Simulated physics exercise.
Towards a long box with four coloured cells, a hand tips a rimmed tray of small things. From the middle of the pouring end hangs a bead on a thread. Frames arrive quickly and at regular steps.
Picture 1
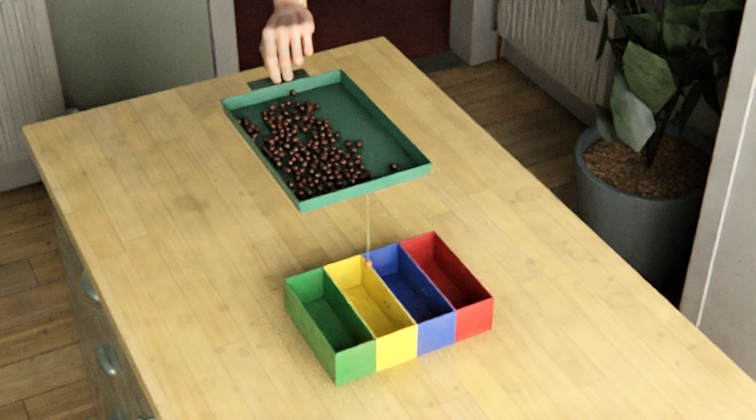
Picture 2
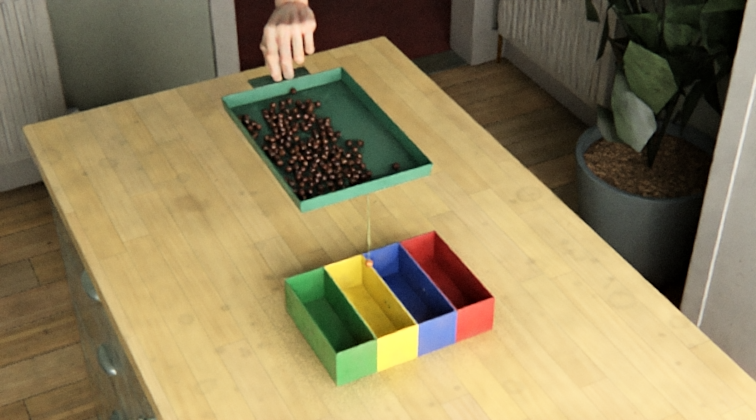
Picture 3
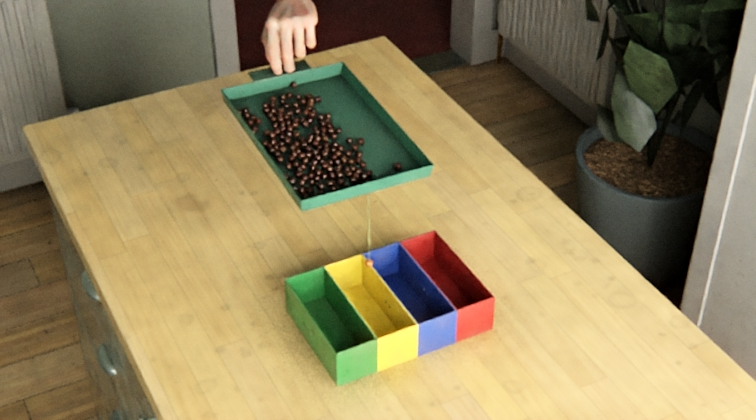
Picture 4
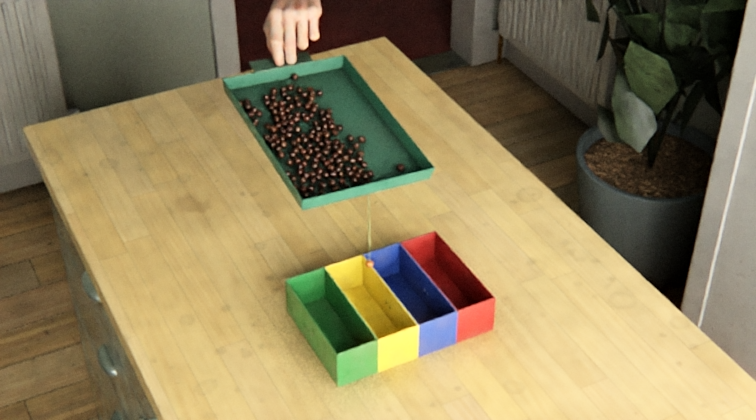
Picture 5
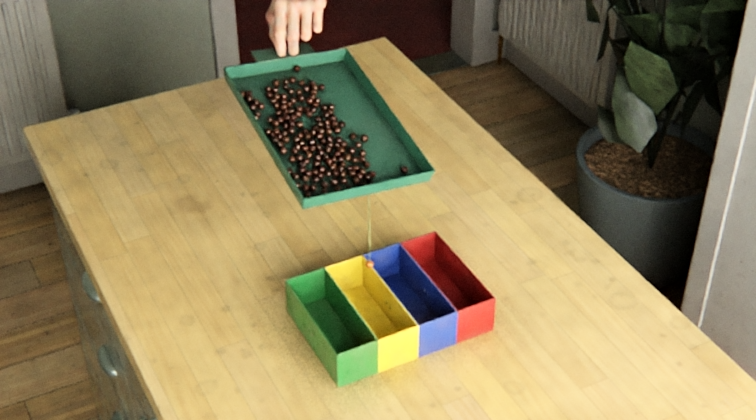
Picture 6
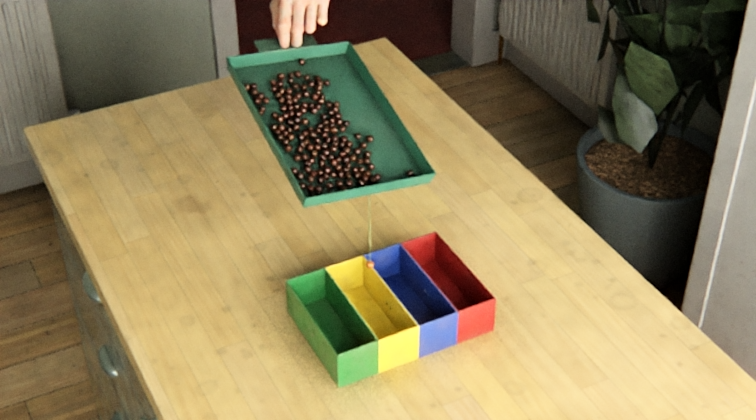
In the video, a hand gradually tilts a green rimmed tray of small dark brown balls above a box with green, yellow, blue and red cells, and the balls begin shifting slightly to the right while a bead hangs nearly still.
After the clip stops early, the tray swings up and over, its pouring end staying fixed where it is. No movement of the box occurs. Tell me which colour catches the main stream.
The red cell catches it.
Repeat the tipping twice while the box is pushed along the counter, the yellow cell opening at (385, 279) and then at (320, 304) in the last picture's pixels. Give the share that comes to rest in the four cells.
Roughly 90 %, then roughly 0 %.
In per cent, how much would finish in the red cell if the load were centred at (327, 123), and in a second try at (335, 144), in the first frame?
In order, 90 % then 80 %.
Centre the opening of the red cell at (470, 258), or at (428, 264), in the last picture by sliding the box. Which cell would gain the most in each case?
First try: The blue one. Second try: The red cell.
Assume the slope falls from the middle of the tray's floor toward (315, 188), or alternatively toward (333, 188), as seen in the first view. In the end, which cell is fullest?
First aim: The cell in green. Second aim: That green cell.
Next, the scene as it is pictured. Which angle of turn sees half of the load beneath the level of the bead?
Angle: Approx. 95 degrees.
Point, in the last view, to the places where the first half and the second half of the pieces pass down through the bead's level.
I'd place the first part at (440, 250) and the rest at (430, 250).
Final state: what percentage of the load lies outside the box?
Roughly 10 percent of the load.
Soon, tray tipped steeply; most on the tray; a stray few in the red cell; a small part falling or outside the box.
A while on, tray tipped right over; about a quarter on the tray; about half in the red cell; a small part in the blue cell; about a quarter falling or outside the box.
Towards the end, tray tipped past a quarter turn; most in the red cell; a small part in the blue cell; a stray few in the green cell; a small part falling or outside the box.
Finally, tray tipped past a quarter turn; most in the red cell; a small part in the blue cell; a stray few in the green cell; none in the yellow cell; a small part outside the box.
